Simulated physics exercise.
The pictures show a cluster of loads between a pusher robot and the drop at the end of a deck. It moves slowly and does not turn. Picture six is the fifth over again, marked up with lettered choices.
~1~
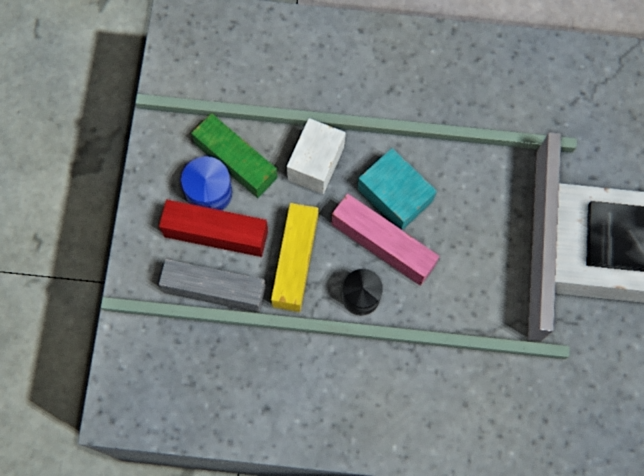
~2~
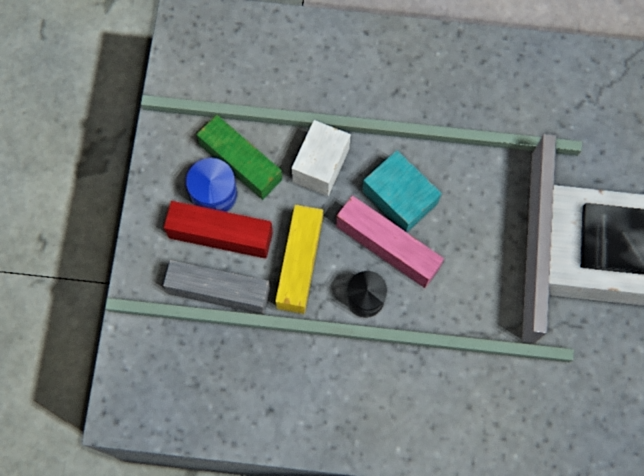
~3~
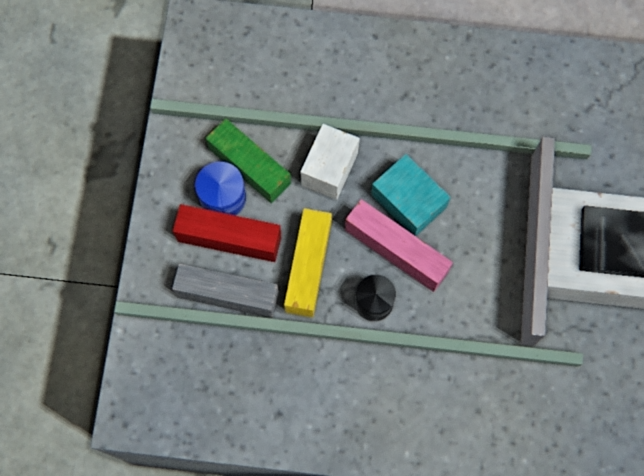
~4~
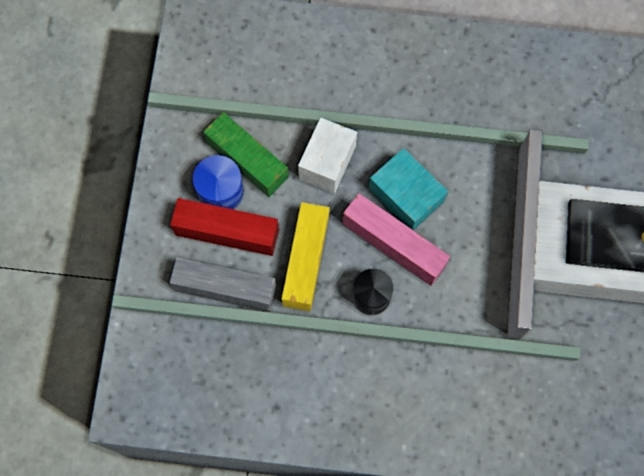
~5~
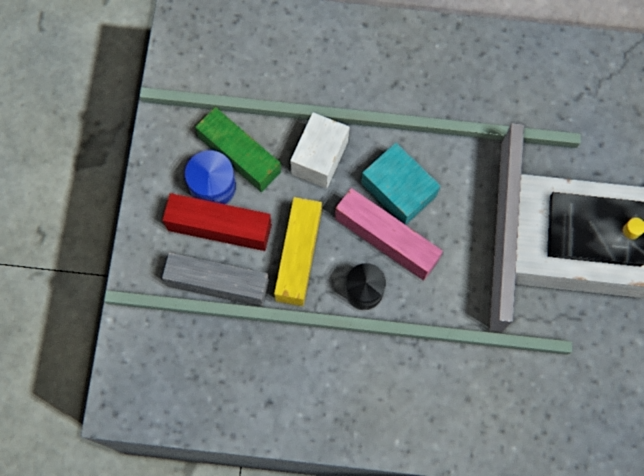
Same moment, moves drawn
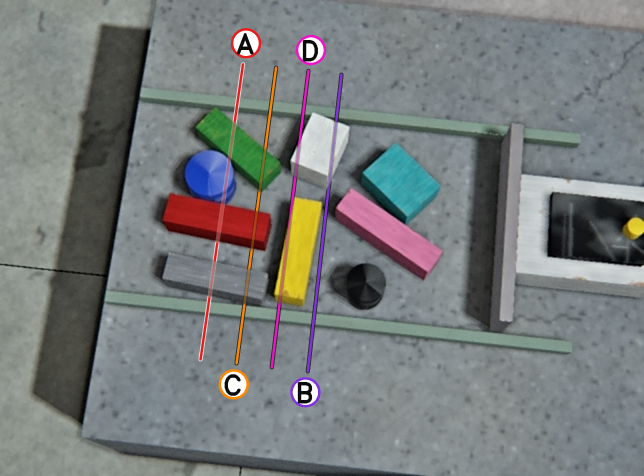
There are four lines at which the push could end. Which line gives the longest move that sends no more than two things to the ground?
Stop at C.
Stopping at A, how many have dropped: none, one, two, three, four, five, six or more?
Four.
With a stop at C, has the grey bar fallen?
By then, no.
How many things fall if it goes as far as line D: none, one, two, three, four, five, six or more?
By then, none.
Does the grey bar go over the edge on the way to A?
By then, yes.
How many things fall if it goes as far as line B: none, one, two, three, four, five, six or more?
In all, none.
On the marked copy, A at (223, 205); B at (325, 217); C at (257, 209); D at (291, 213).
With C. Early on, robot (498, 218); turquoise crate (374, 180); pink bar (358, 225).
Further on, robot (404, 208); red stick (173, 226); blue canister (191, 187).
At the end, robot (337, 201); red stick (118, 224); grey bar (121, 277); none fallen.
As for the rest, A drops four; B is within the limit but short; D is within the limit but short.
